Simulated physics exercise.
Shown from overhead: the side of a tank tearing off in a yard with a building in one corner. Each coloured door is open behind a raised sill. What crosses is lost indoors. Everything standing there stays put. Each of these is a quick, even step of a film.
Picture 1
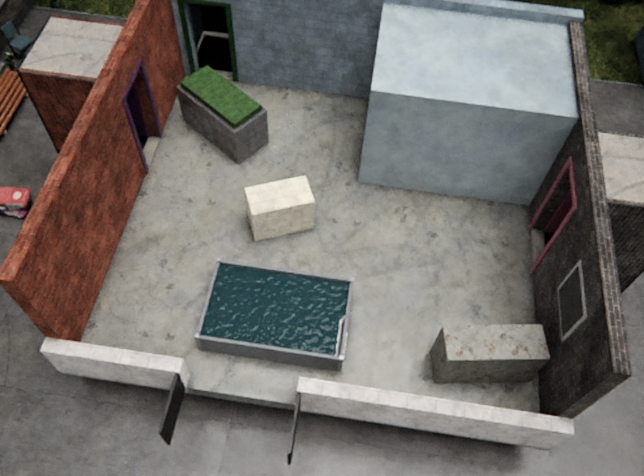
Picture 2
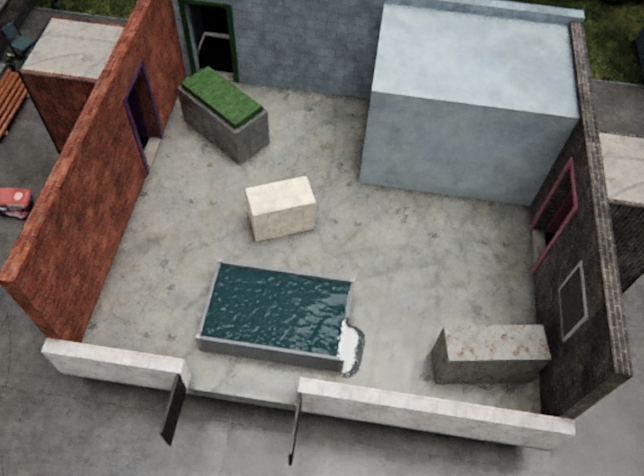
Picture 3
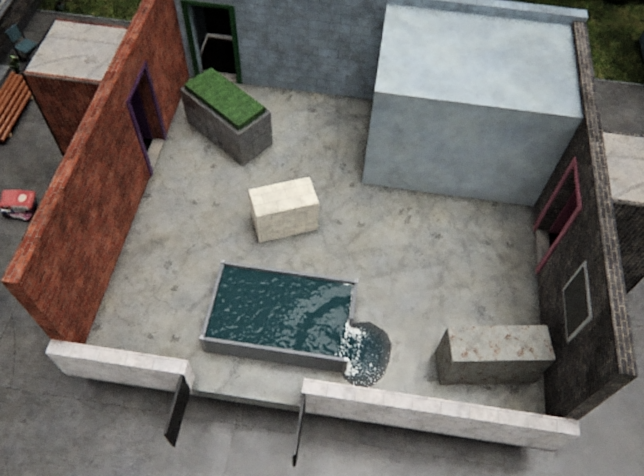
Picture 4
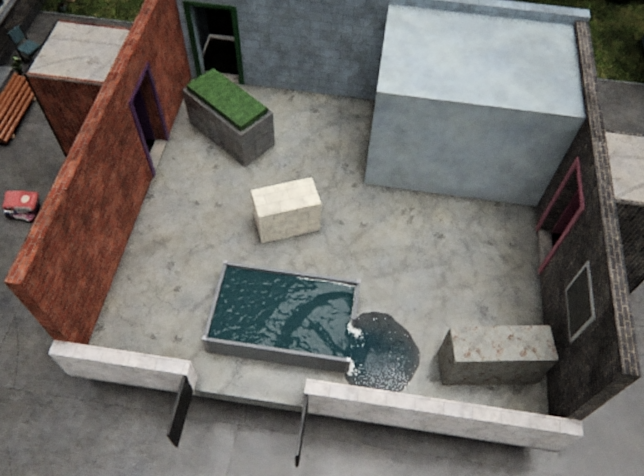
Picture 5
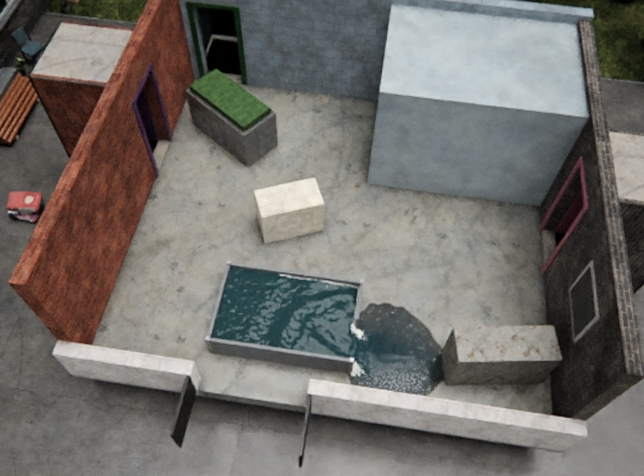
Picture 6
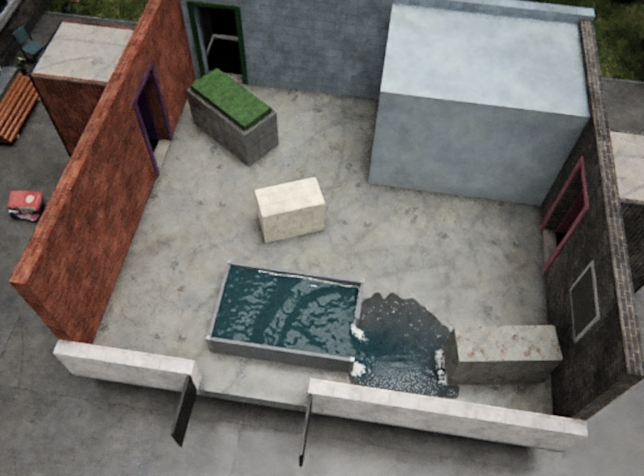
Water pours from the right side of an open tank and spreads across the yard.
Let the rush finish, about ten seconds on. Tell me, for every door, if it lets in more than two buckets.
Here it is: The green door keeps it to two or fewer; the purple door keeps it to two or fewer; the pink door keeps it to two or fewer.
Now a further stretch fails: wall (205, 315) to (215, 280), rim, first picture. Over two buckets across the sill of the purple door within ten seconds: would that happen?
In that case purple door crosses the line.
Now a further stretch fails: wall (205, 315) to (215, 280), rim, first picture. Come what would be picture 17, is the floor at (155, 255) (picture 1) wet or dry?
It would be drenched.
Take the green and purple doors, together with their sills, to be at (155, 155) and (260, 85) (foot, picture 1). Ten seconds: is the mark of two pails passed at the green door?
Put simply, the green door stays beneath the mark.
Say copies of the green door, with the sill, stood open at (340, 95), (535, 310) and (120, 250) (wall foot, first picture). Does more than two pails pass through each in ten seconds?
Well, the first one doesn't reach it, the next overshoots, and the last doesn't reach it.
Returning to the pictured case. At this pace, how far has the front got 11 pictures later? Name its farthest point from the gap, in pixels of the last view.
Front's tip: Near (539, 288).
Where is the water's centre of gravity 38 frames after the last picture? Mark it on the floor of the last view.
(397, 320).
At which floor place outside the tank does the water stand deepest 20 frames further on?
It should be roughly at (546, 408).
A moment on, water covers 10 % of the floor; the green door not reached, the purple door not reached, the pink door not reached.
Next, water covers 20 % of the floor; the green door not reached, the purple door not reached, the pink door not reached.
Then, water covers 25 % of the floor; the green door not reached, the purple door not reached, the pink door wet at the sill, nothing in.
Later, water covers 35 % of the floor; the green door not reached, the purple door not reached, the pink door wet at the sill, nothing in.
In the end, water covers 55 % of the floor; the green door not reached, the purple door not reached, the pink door under two buckets in.
